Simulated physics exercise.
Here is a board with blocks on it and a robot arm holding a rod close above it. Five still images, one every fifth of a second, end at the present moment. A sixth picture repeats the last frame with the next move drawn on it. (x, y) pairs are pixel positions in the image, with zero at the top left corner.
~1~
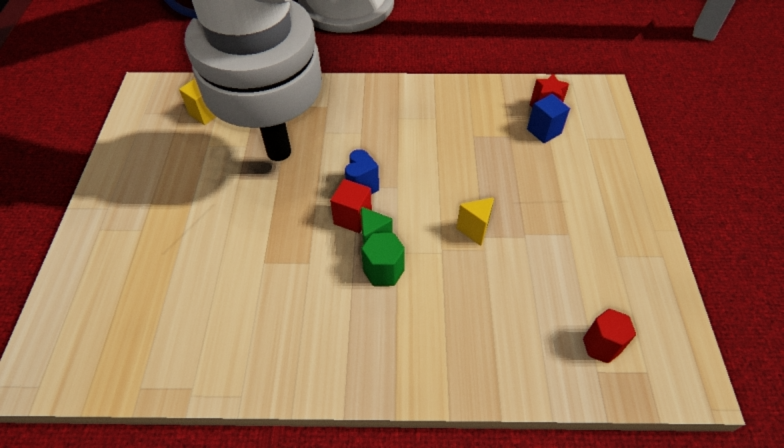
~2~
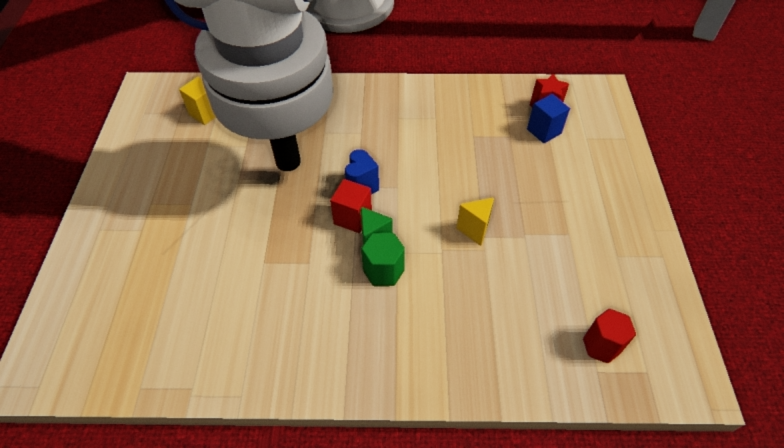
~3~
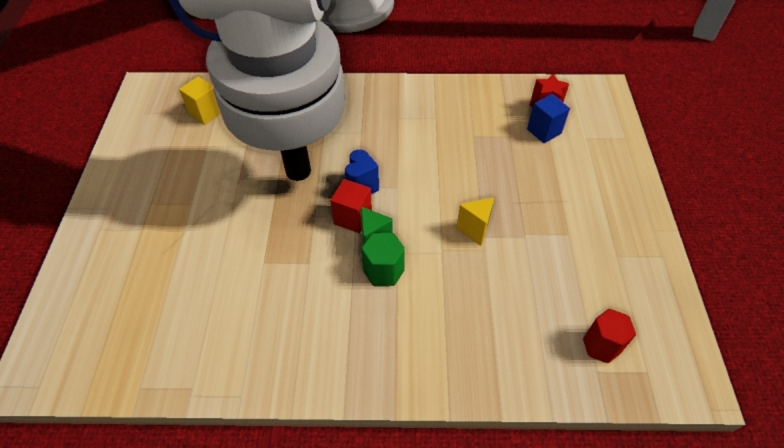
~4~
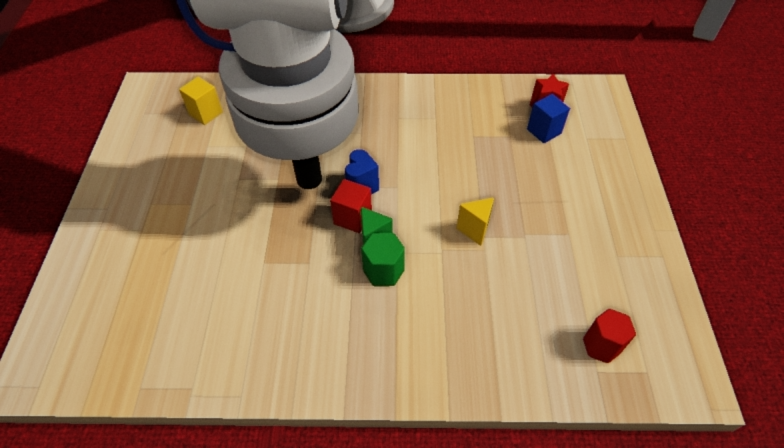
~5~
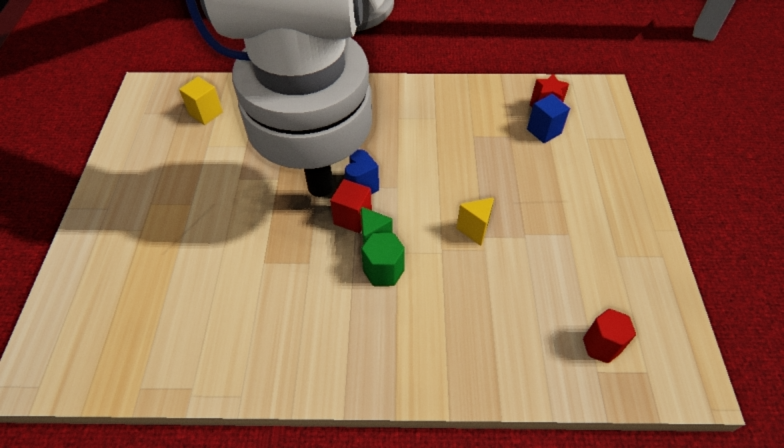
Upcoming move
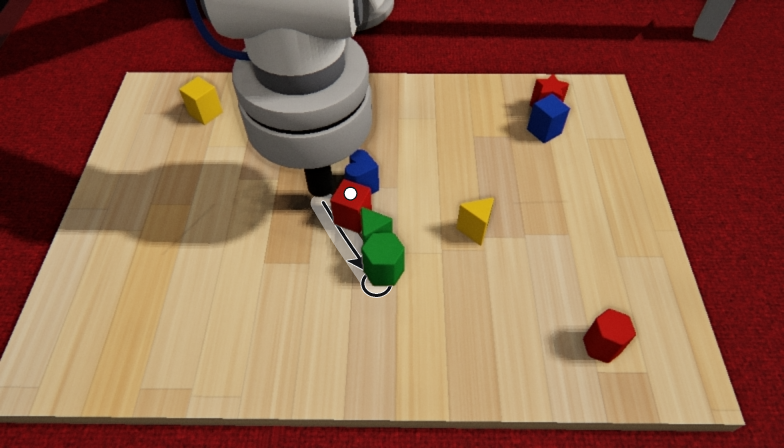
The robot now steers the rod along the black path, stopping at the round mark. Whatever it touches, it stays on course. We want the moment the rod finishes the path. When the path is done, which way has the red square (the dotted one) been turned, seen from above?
Top view: Counterclockwise.
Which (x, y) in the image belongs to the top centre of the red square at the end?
Top centre: (370, 204).
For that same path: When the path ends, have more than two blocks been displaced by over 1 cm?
Yes, I think so.
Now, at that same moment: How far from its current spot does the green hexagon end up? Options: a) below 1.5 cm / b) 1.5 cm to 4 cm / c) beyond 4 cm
Choice b: 1.5 cm to 4 cm.
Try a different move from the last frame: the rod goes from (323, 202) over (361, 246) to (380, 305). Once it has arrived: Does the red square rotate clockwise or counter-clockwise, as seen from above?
It twists against the clock when seen from above.
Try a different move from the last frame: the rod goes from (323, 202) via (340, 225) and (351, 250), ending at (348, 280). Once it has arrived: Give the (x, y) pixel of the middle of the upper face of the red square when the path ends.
At pixel (373, 204).
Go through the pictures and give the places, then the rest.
The first picture shows rod's lower end (279, 153); red square (350, 194); blue heart (360, 162); green triangle (373, 220); green hexagon (383, 248).
The second picture shows rod (288, 163); blocks still.
The third picture shows rod (299, 172); blocks still.
The fourth picture shows rod (309, 180); blocks still.
The fifth picture shows rod (321, 188); red square (350, 194); blue heart (360, 162); green triangle (373, 220); green hexagon (383, 248).
Drawn move, from (323, 202) to (377, 283); the dot is on the red square.
What follows on the original path. One third of the way, rod (338, 214); red square (367, 202), turned 45° anticlockwise; green triangle (388, 220), turned 55° clockwise.
Two thirds of the way, rod (356, 242); red square (370, 204), turned 55° anticlockwise; green triangle (390, 220), turned 65° clockwise.
At the end, rod (376, 270); red square (370, 204), turned 55° anticlockwise; blue heart still; green triangle (390, 220), turned 65° clockwise; green hexagon (410, 269), turned 30° anticlockwise.
